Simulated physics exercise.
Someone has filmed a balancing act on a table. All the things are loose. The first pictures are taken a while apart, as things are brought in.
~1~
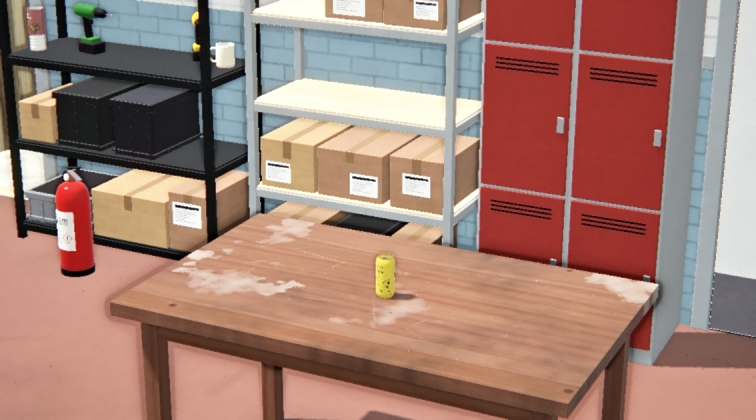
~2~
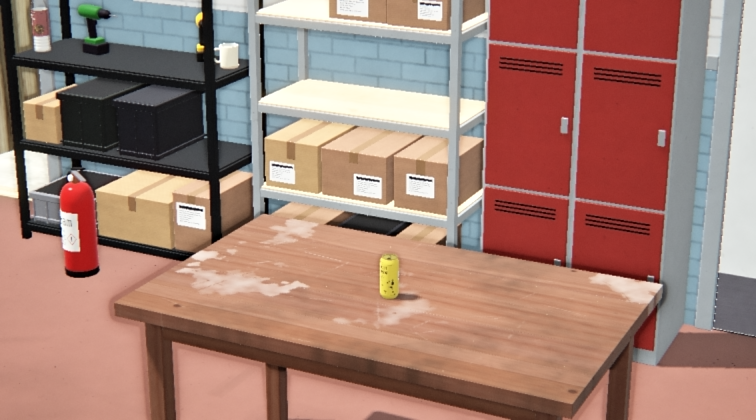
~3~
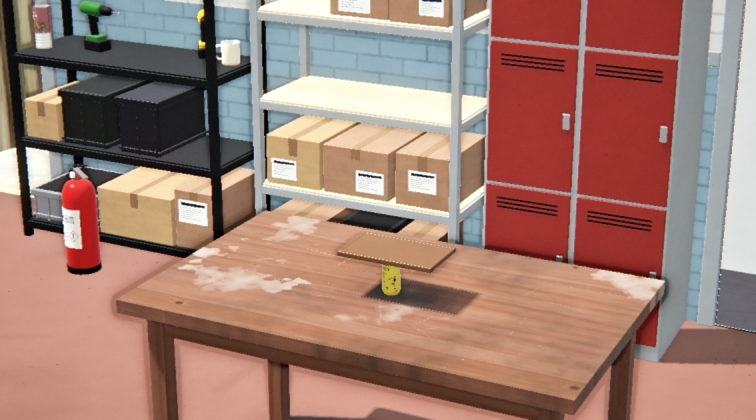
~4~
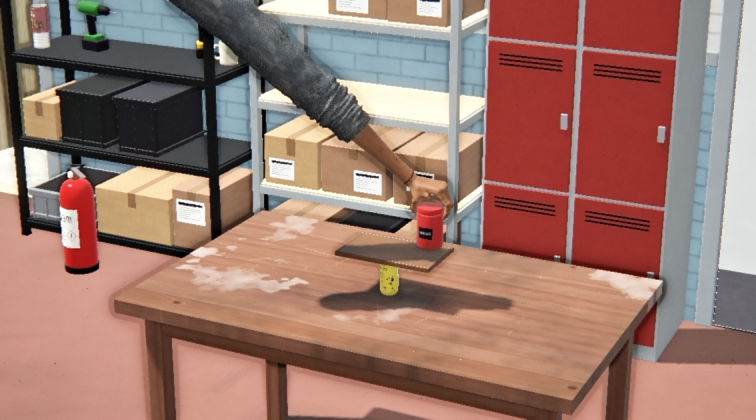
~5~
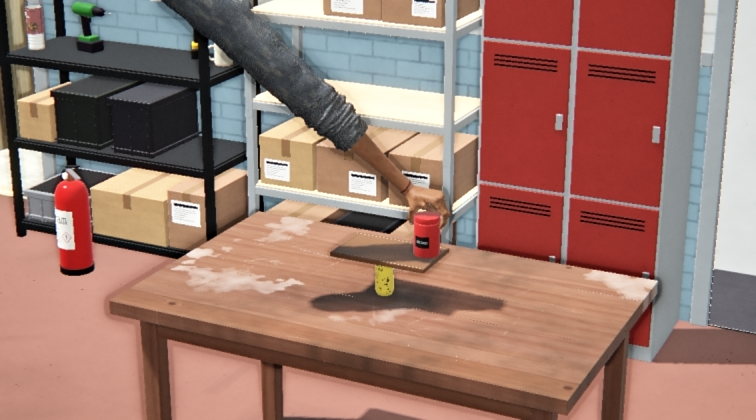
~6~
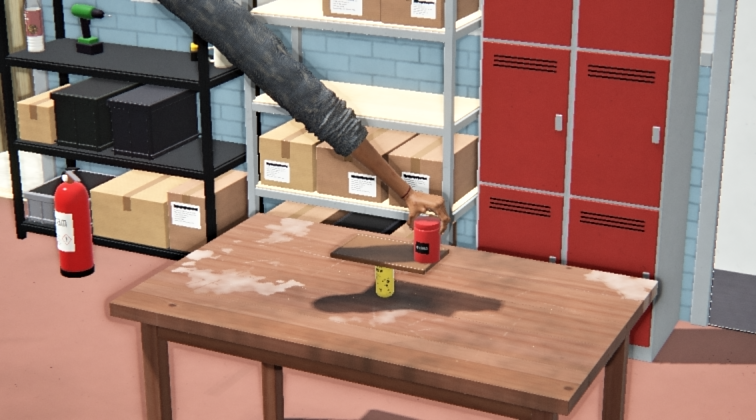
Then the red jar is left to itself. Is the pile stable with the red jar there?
In the end the stack loses its balance.
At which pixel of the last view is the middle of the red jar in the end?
Around (456, 300).
Then, 0.30 s later than the last frame, red jar now fallen; brown lid tilted by 38°.
Then, 0.50 s later than the last frame, brown lid tilted by 65°.
When it is over, fallen, red jar; lying over in the stack, brown lid; yellow can as before. End places, in pixels of the last picture, red jar near (456, 300). The stack comes apart.
